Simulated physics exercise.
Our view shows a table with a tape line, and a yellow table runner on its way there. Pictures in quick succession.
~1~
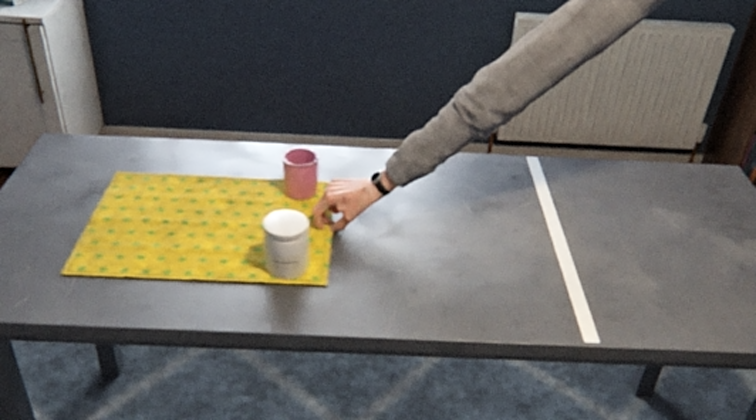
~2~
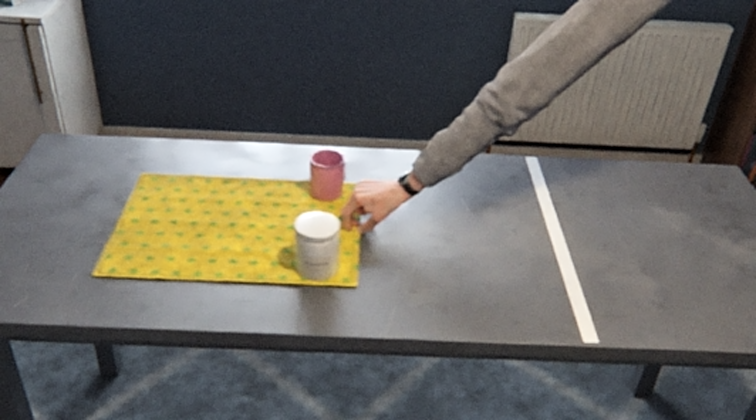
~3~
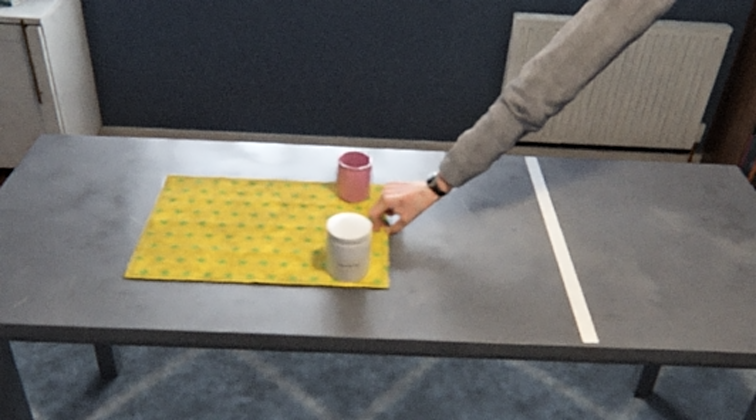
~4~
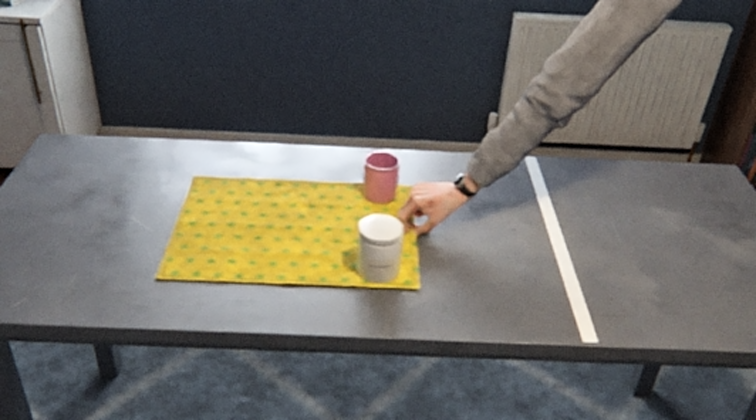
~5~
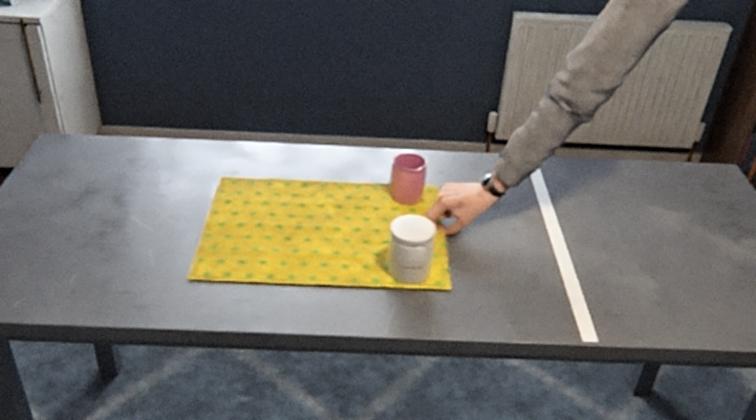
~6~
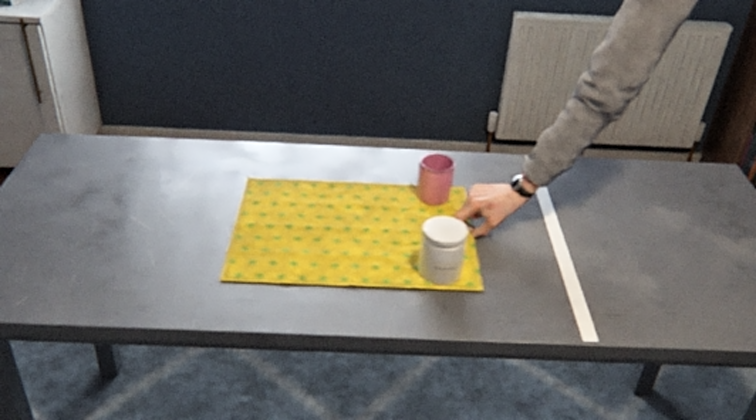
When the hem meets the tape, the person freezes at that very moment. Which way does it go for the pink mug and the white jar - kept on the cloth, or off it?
The pink mug is off, the white jar is off.
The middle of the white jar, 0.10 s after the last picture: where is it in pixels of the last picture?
Close to (505, 253).
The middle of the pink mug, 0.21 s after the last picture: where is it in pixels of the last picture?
Position, approx.: (544, 185).
Then, 0.10 s after the last picture, hem short of the tape; pink mug on the cloth near (490, 182); white jar on the cloth near (505, 253).
Then, 0.21 s after the last picture, hem at the tape; pink mug on the cloth near (544, 185); white jar on the cloth near (568, 256).
At rest, hem at the tape; pink mug ahead of the hem near (594, 189); white jar ahead of the hem near (626, 260). The pink mug shoots off the front and the white jar slides clear of the cloth.
